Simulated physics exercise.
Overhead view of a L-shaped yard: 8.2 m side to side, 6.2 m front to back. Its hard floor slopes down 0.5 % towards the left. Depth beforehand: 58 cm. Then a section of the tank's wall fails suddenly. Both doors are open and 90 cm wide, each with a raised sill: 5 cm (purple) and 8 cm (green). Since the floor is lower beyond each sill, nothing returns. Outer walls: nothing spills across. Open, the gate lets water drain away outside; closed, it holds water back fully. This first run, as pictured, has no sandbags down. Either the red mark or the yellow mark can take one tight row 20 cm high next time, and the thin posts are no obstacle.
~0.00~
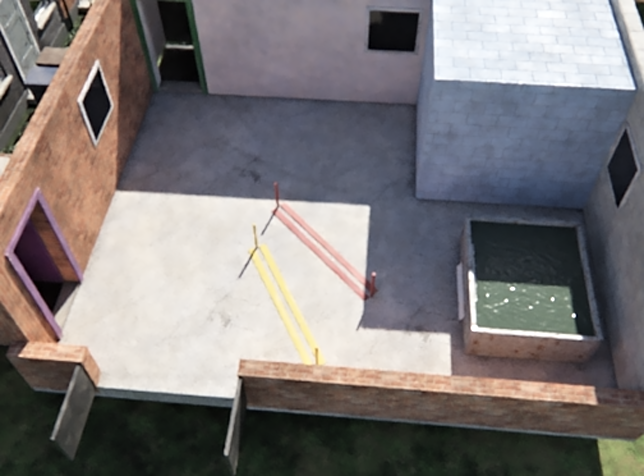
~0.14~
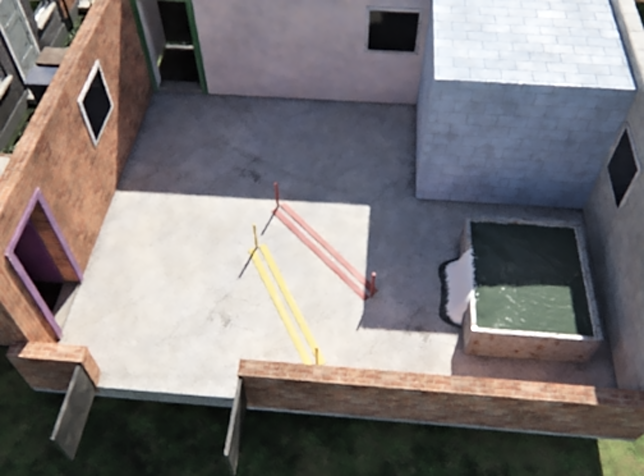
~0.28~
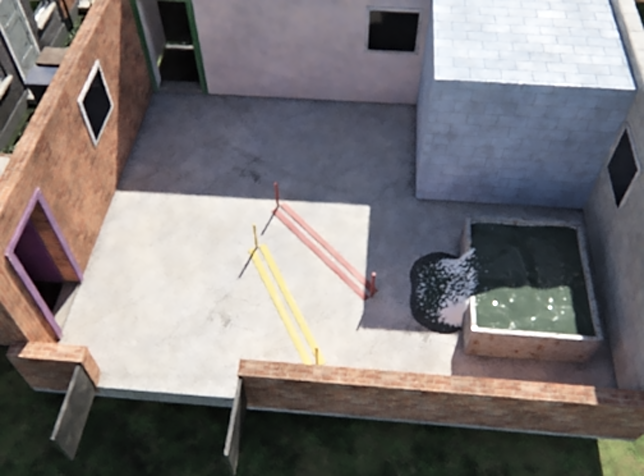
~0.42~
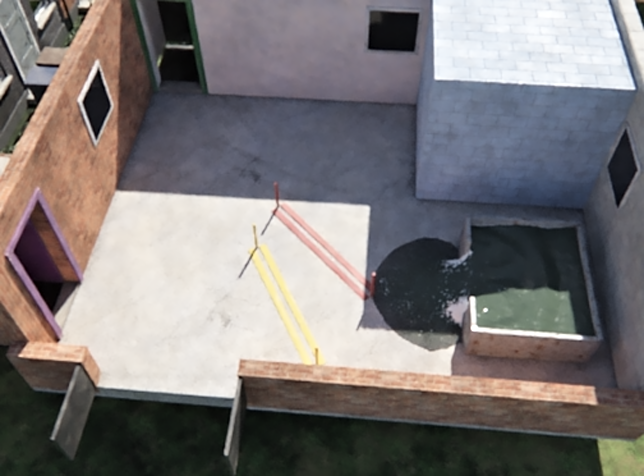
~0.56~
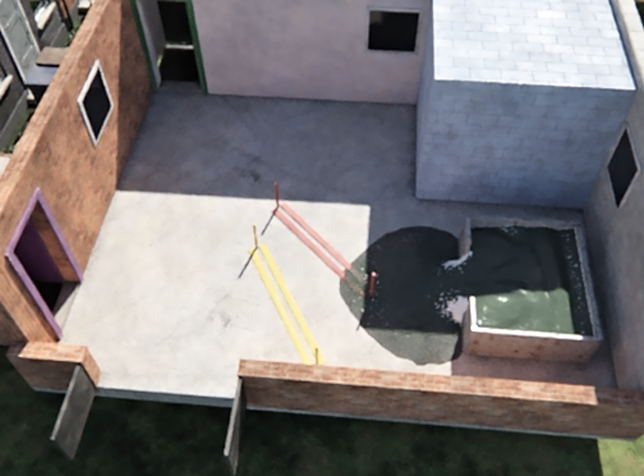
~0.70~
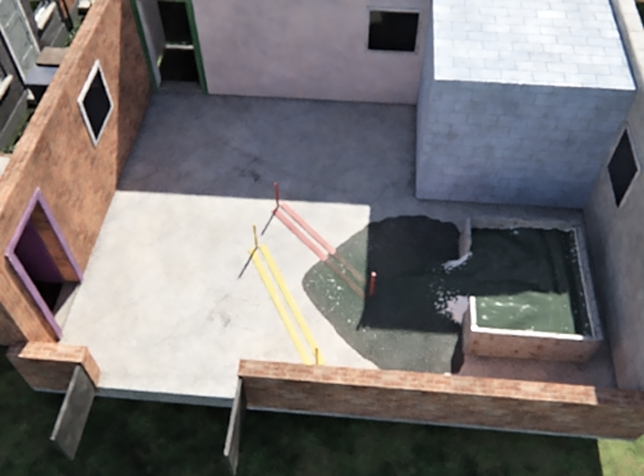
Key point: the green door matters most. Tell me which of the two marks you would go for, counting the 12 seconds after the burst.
I would go for the red one.
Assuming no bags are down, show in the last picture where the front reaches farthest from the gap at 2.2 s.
Around pixel (91, 257).
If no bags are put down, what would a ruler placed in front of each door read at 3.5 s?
Depths in centimetres: Purple 16, green 0.
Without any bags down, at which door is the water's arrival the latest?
The green door.
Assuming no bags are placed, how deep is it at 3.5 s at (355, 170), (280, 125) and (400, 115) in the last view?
Depths: About 1, 2, 0 cm.
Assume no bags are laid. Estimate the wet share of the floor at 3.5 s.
I'd guess around 70 in a hundred.
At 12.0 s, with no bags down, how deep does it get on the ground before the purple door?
About 5.0 centimetres.
After 1.4 s water covers 30 % of the floor and is deepest (34 cm) near (458, 292) in the run without bags; in at the green door, 0 L with no bags, 0 L with the row on red, 0 L on yellow.
After 2.2 s water covers 55 % of the floor and is deepest (24 cm) near (458, 292) in the run without bags; in at the green door, 0 L with no bags, 0 L with the row on red, 0 L on yellow.
After 3.5 s water covers 70 % of the floor and is deepest (20 cm) near (70, 314) in the run without bags; in at the green door, 0 L with no bags, 0 L with the row on red, 0 L on yellow.
After 7.0 s water covers 70 % of the floor and is deepest (11 cm) near (140, 129) in the run without bags; in at the green door, 12 L with no bags, 23 L with the row on red, 51 L on yellow.
After 12.0 s water covers 80 % of the floor and is deepest (8 cm) near (414, 112) in the run without bags; in at the green door, 14 L with no bags, 28 L with the row on red, 58 L on yellow.
